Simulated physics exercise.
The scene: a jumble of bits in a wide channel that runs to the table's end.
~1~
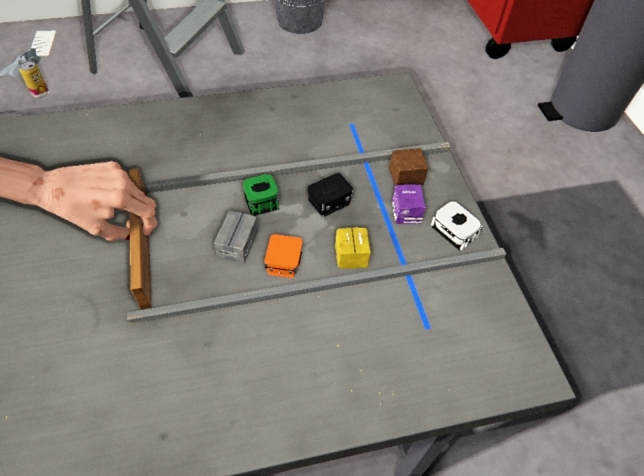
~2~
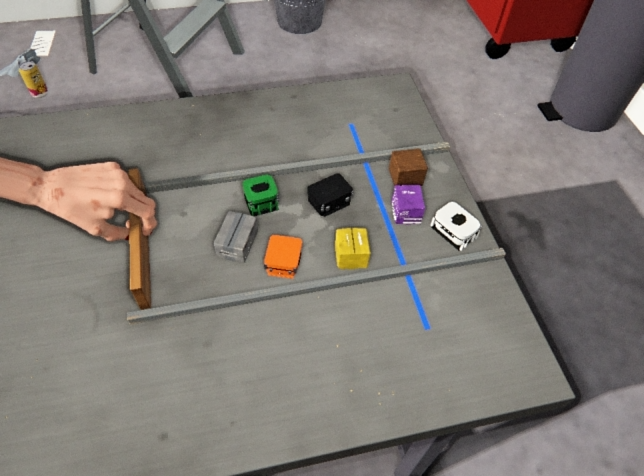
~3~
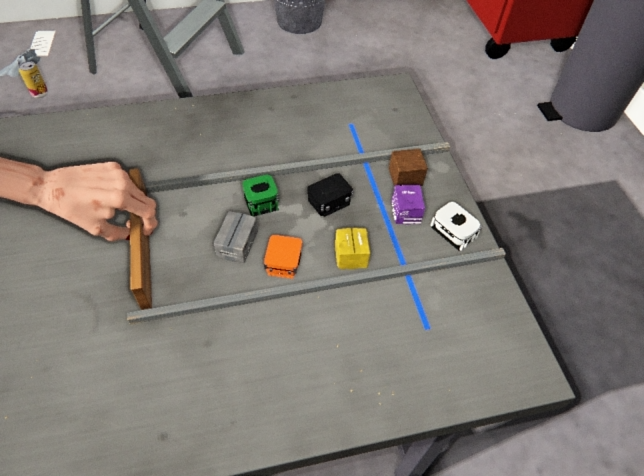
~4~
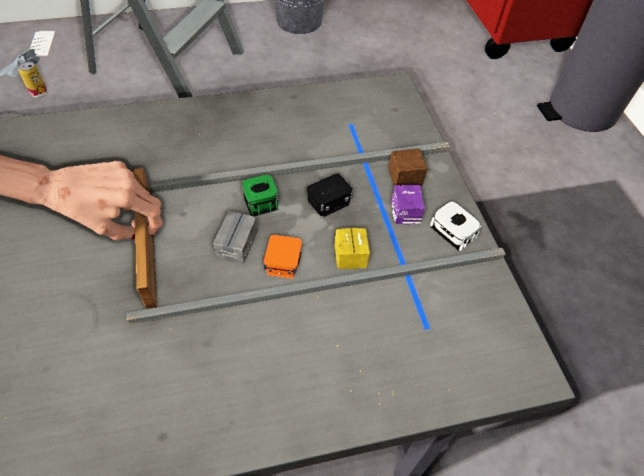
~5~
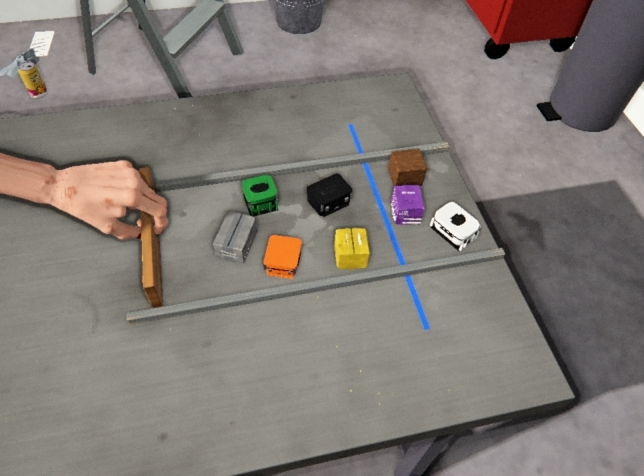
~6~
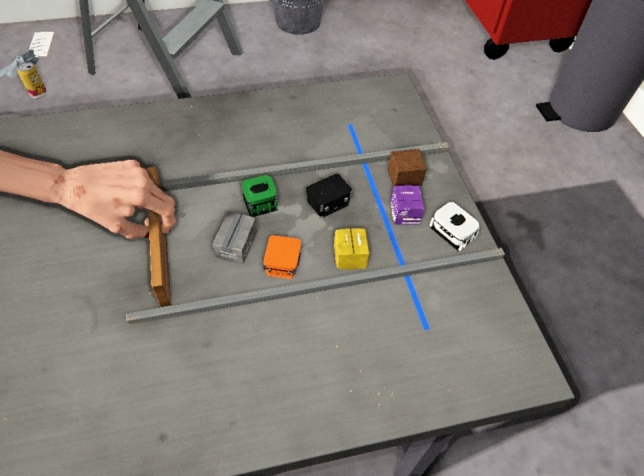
On a grey workshop table, a hand sliding a wooden board slightly rightward between rails, the scattered coloured blocks ahead staying practically still.
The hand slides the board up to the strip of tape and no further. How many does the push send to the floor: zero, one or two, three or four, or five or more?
As it turns out, the number that fall off is zero.
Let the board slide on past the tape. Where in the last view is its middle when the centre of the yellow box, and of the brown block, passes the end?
For the yellow box at (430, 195), for the brown block at (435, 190).
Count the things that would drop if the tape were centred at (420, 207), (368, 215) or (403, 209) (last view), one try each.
In that order 1, 0 and 0.
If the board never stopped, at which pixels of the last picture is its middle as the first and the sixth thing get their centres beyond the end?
At (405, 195) for the first, at (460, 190) for the sixth.
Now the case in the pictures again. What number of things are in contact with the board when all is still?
3 of them.
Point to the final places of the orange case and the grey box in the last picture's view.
About (416, 247), and the other about (398, 206).
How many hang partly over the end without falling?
0 of them.
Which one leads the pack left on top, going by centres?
Foremost is the white case.
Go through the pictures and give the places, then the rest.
In the first picture, white case (456, 226); brown block (408, 168); purple box (408, 204); board (140, 236); tape (384, 212).
In the second picture, brown block (408, 169); orange case (284, 257).
In the third picture, purple box (408, 205); green case (261, 195).
In the fourth picture, white case (455, 226); black case (329, 196).
In the fifth picture, brown block (407, 169); yellow box (352, 249).
In the sixth picture, white case (455, 226); brown block (407, 169); purple box (407, 205); board (158, 234); tape (383, 212).
Early on, none off yet; white case at rest near (455, 226); brown block at rest near (407, 169); purple box at rest near (407, 205).
A while later, none off yet; white case at rest near (455, 227); brown block travelled a little near (416, 165); purple box travelled about its own width near (427, 206).
Finally, the number that fall off is zero.
